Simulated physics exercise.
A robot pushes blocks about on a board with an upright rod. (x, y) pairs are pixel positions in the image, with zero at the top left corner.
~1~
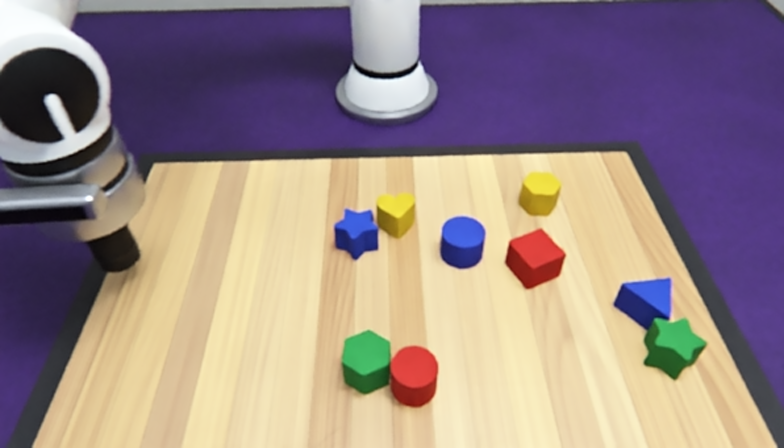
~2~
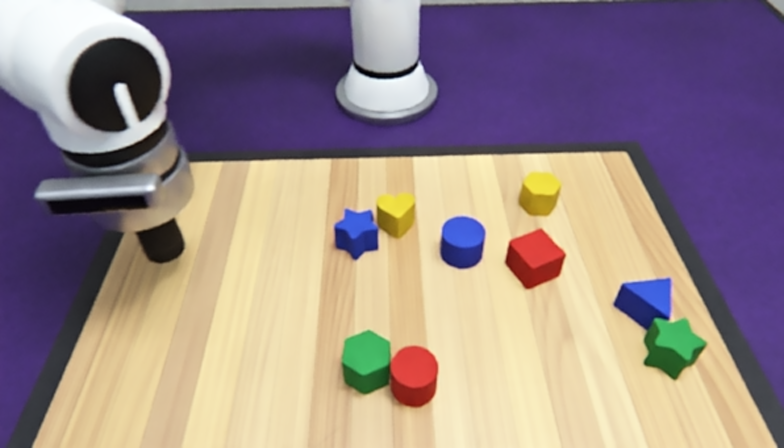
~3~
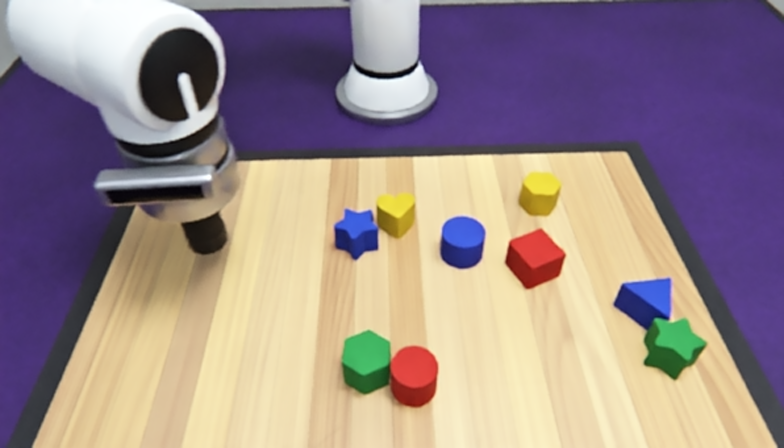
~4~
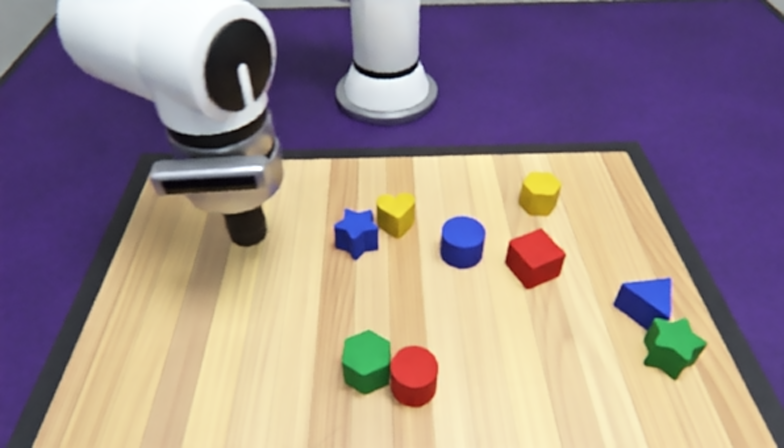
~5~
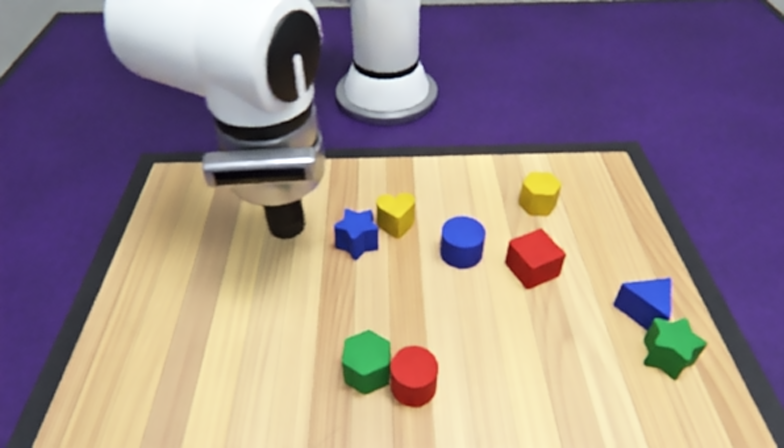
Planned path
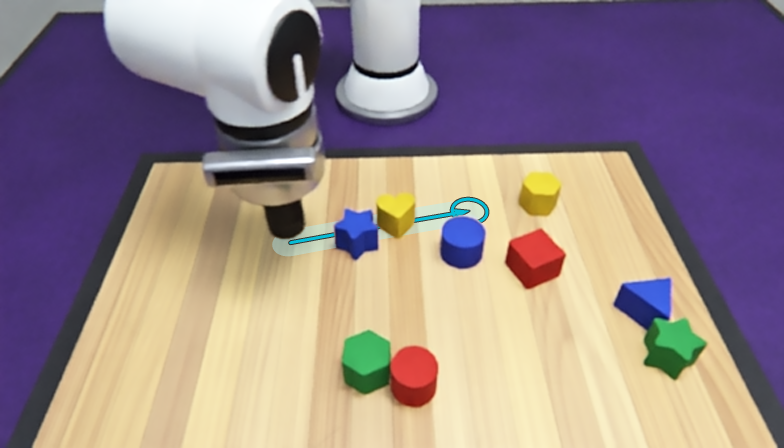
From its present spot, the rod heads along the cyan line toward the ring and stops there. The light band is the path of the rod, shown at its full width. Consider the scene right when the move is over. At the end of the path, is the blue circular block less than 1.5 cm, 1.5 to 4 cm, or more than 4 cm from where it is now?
The blue circular block ends up very close, under 1.5 cm away.
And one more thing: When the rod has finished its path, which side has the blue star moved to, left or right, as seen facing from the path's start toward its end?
It shifts to the right.
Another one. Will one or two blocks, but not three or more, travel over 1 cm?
I believe so.
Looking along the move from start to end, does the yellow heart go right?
I believe so.
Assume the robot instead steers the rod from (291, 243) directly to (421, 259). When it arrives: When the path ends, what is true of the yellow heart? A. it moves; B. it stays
Option A.
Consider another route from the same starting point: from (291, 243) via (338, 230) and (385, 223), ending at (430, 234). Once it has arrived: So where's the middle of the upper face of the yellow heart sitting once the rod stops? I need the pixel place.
It comes to (463, 205).
Drawn move, in a line from (291, 243) to (470, 211).
On the path given first. One third of the way, rod at (353, 215); blue star at (378, 224), turned 15° clockwise.
Two thirds of the way, rod at (412, 205); blue star at (400, 226), turned 65° clockwise; yellow heart at (449, 200), turned 20° clockwise.
At the end, rod at (471, 195); blue star at (400, 226), turned 65° clockwise; yellow heart at (500, 203), turned 95° clockwise; blue circular block still.
